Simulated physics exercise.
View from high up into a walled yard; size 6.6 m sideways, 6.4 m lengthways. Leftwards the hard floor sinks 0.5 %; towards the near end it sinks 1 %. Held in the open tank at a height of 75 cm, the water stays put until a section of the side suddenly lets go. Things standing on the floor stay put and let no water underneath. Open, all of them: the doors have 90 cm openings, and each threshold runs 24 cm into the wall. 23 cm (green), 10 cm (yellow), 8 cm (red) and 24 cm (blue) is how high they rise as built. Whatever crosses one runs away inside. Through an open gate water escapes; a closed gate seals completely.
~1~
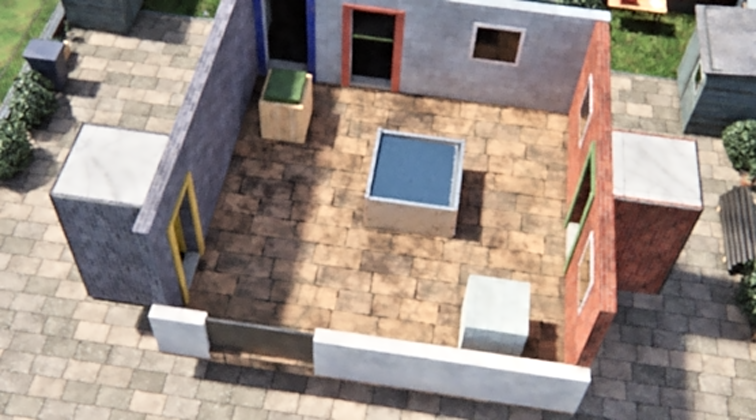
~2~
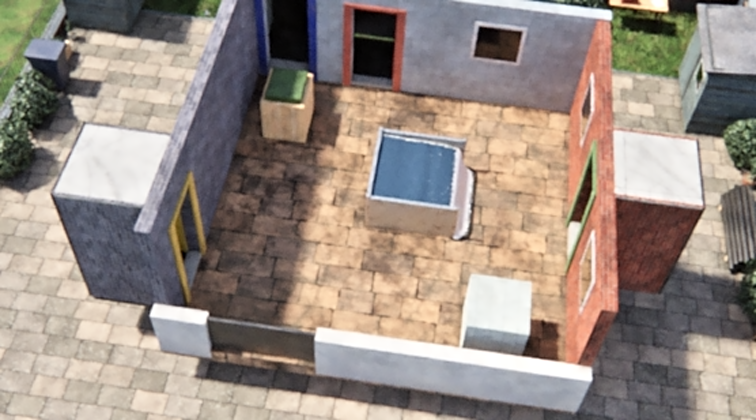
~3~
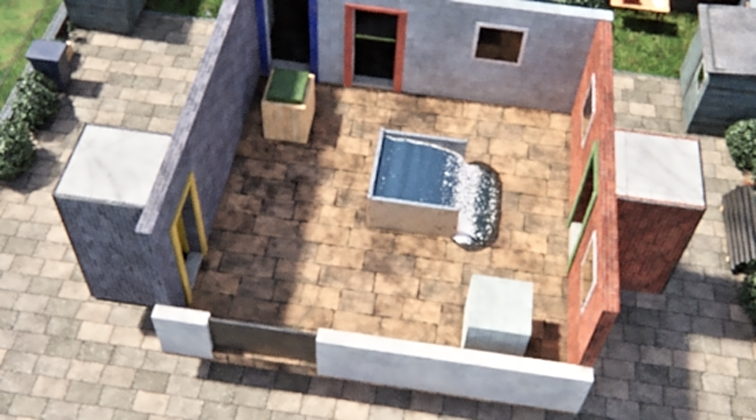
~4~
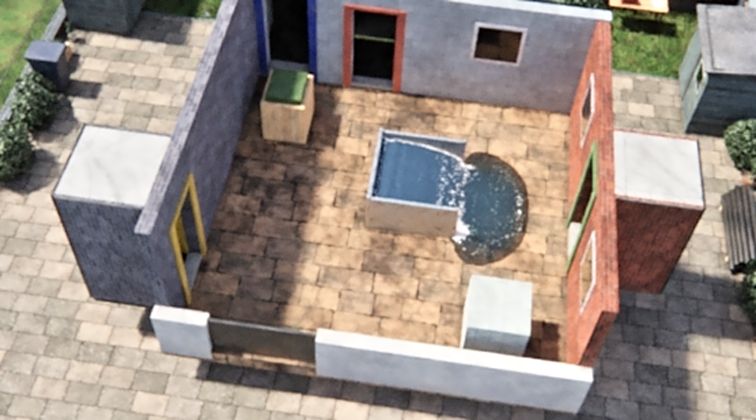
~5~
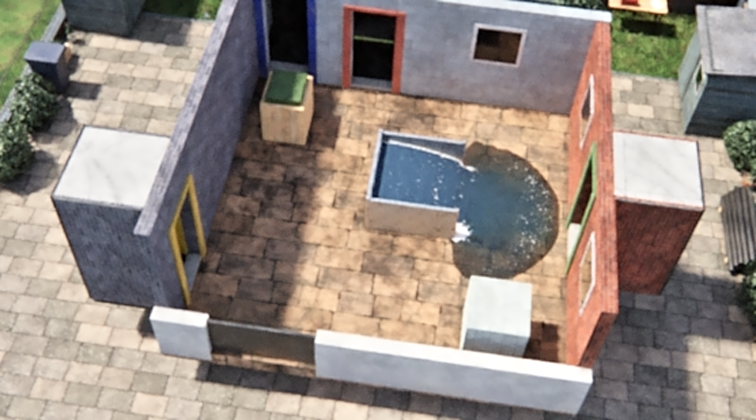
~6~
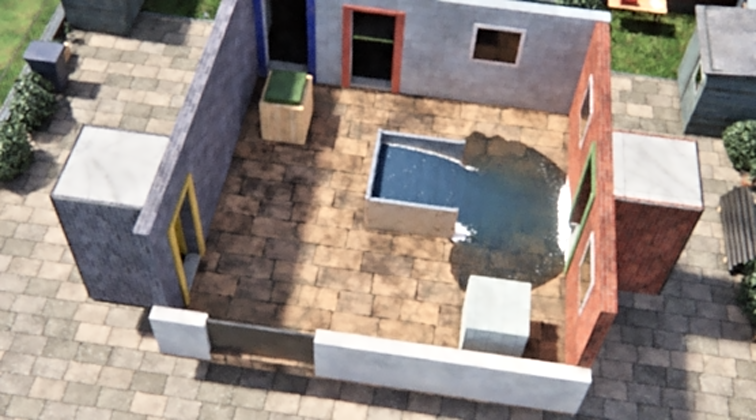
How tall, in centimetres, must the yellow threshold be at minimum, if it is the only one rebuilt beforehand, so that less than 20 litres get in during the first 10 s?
It needs to be at least 6.5 cm tall.
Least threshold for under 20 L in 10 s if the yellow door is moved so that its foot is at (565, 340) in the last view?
It needs roughly 14.5 cm.
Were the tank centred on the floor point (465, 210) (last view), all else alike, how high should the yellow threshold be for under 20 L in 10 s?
It should be around 6.5 cm high.
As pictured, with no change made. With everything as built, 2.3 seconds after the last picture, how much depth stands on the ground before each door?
In cm - green: 16, yellow: 0, red: 0, blue: 0.
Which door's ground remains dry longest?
The answer is the yellow door.
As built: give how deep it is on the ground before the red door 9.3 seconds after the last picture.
Lab note: Depth approx. 2.5 cm.
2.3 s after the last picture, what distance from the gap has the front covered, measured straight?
Distance from gap: Approx. 4.2 m.
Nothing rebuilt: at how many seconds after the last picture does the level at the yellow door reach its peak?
Around 8.5 seconds.
Then, 0.7 s after the last picture water covers 25 % of the floor, deepest (42 cm) near (553, 218); it has not reached the yellow door.
Then, 2.3 s after the last picture water covers 35 % of the floor, deepest (34 cm) near (547, 388); it has not reached the yellow door.
Then, 9.3 s after the last picture water covers 95 % of the floor, deepest (13 cm) near (281, 350); 11 cm at the yellow door, 0 litres in over its 10 cm threshold.
At the yellow door as built, the water peaked near 11 cm, 8.7 s after the last picture.
Run again over the same 10 s with other heights there, 34 litres in over 5.5 cm, 11 litres over 7.5 cm. The limit of 20 litres is kept from about 6.5 cm up.
